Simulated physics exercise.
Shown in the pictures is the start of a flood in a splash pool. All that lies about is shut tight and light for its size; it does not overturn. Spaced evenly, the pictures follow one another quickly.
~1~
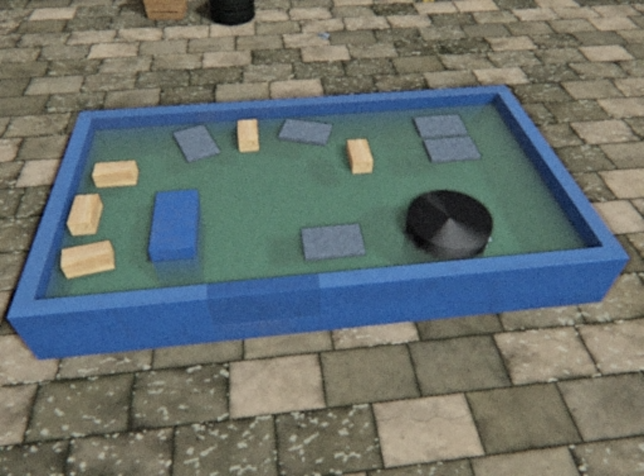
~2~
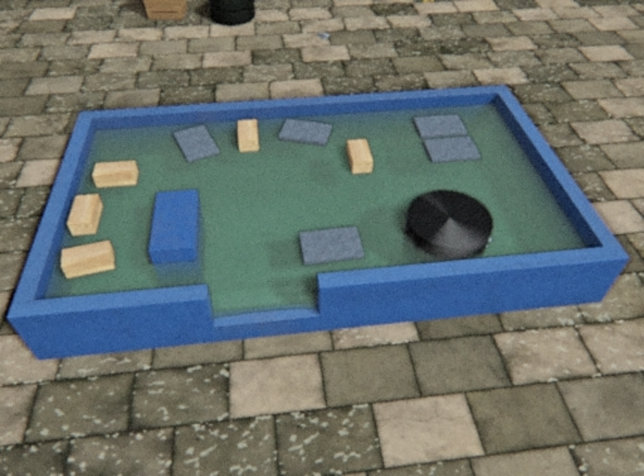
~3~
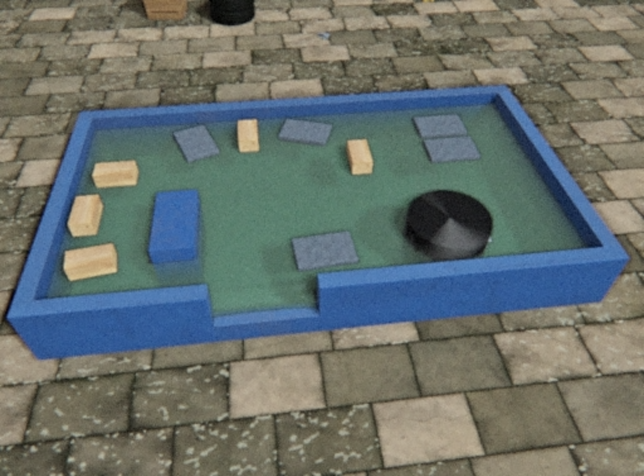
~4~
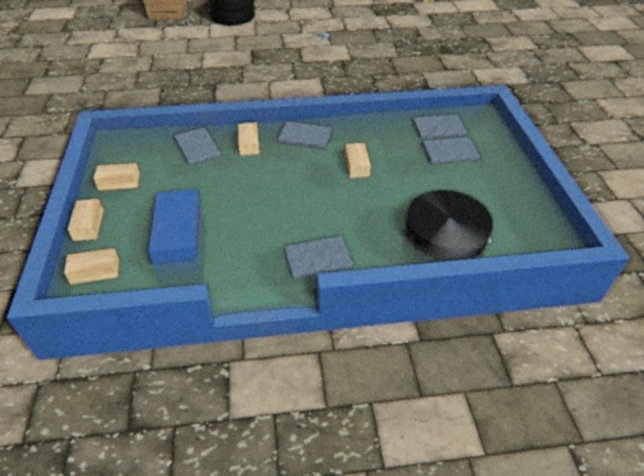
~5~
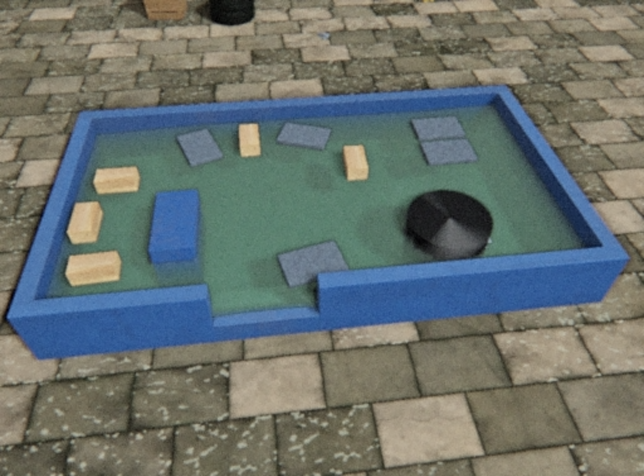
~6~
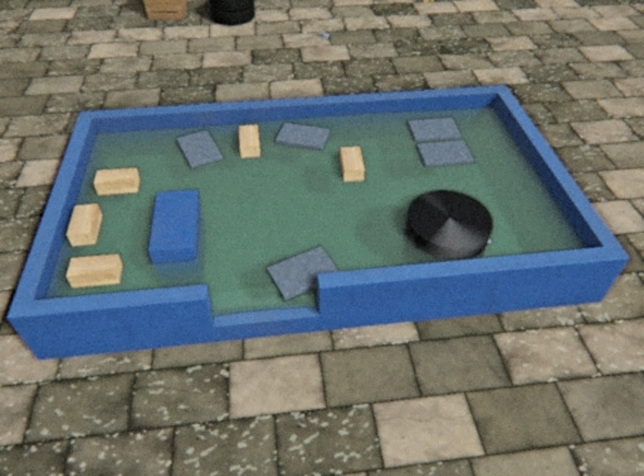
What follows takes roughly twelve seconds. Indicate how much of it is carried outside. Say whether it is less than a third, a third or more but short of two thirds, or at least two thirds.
It is less than a third.
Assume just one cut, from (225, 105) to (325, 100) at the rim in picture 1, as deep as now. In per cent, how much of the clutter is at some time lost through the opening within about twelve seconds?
About 40 %.
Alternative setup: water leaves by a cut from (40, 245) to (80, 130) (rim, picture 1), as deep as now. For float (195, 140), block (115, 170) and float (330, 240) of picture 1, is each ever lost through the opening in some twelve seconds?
Lost, lost and retained.
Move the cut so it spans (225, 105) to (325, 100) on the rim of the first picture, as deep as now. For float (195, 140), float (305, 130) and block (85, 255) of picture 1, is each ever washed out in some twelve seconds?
In order: Escapes, escapes, remains.
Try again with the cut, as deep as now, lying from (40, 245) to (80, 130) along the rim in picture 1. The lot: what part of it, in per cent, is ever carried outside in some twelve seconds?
Roughly 30 in a hundred.
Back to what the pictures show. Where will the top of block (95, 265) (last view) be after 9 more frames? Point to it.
Near (114, 281).
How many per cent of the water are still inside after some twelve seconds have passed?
I'd estimate some 72 percent of the water stays.
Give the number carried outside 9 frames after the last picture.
I make it 1.
A moment on, 1 of 10 are out; 9 afloat.
Next, 1 of 10 are out; 9 afloat.
Later, 1 of 10 are out; 9 afloat.
In the end, 1 of 10 are out; 9 afloat.
